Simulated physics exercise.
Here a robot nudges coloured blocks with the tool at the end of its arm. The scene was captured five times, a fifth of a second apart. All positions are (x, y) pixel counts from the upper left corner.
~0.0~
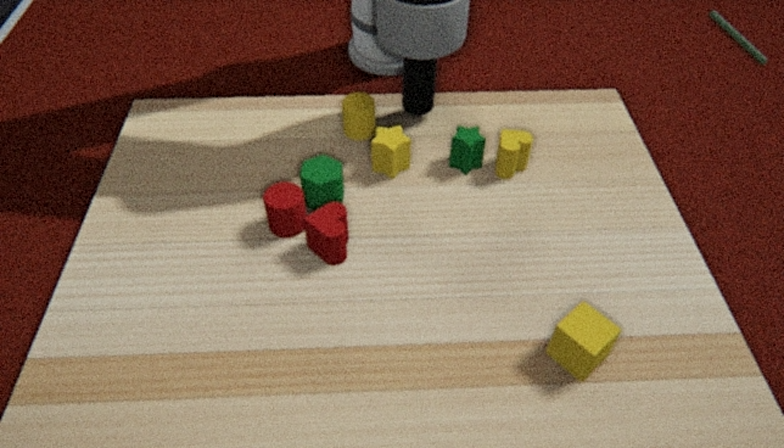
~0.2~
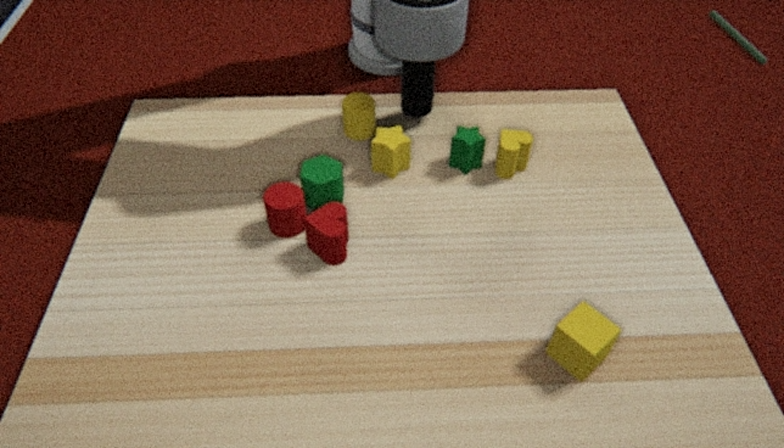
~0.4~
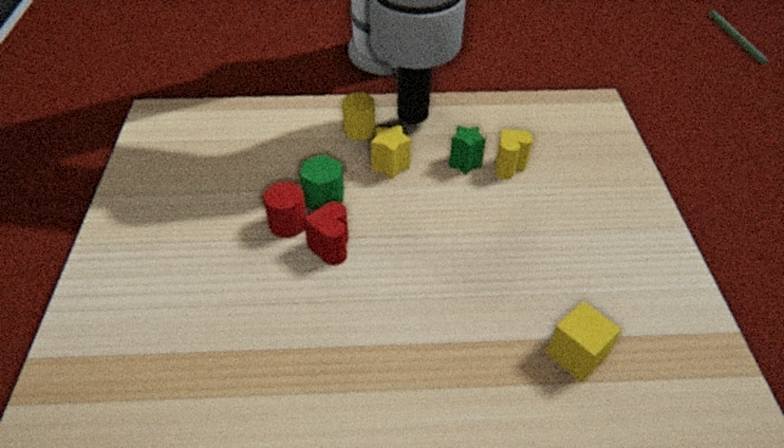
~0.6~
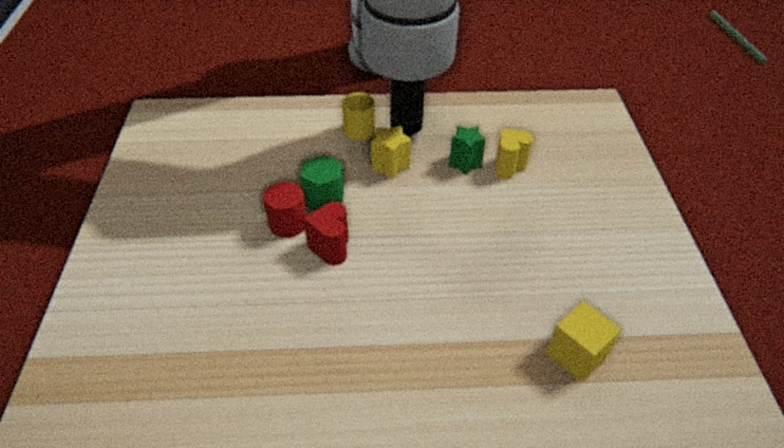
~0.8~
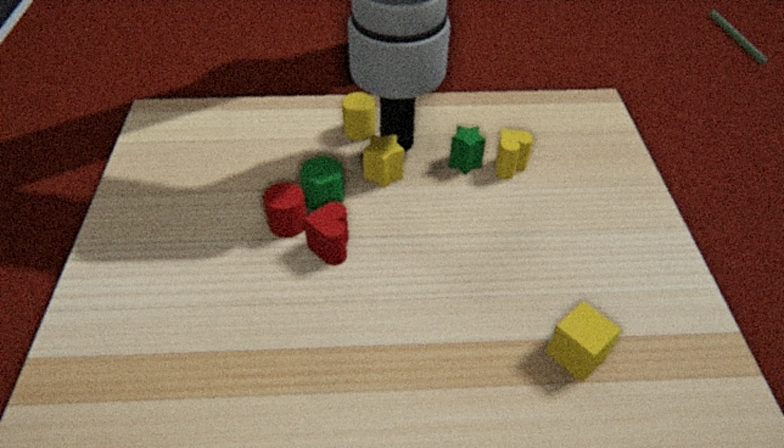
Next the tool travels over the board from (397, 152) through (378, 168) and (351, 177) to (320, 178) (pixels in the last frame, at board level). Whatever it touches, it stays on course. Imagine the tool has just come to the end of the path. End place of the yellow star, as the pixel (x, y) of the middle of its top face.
Top centre: (359, 171).
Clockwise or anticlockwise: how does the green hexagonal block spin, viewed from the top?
It swings round anticlockwise.
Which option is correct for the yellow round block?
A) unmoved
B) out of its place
Option A.
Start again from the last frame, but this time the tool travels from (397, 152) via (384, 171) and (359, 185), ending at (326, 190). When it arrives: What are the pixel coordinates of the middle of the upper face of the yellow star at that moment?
Final place: (351, 181).
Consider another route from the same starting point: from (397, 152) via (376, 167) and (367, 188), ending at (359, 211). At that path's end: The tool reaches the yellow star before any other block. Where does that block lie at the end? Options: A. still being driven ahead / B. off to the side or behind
A (still being driven ahead)
On the path given first. Halfway along, tool (365, 165); yellow star (358, 170), turned 15° anticlockwise.
At the end, tool (319, 169); red round block (278, 199); green hexagonal block (306, 174), turned 30° anticlockwise; yellow round block unmoved; yellow star (358, 171), turned 15° anticlockwise.
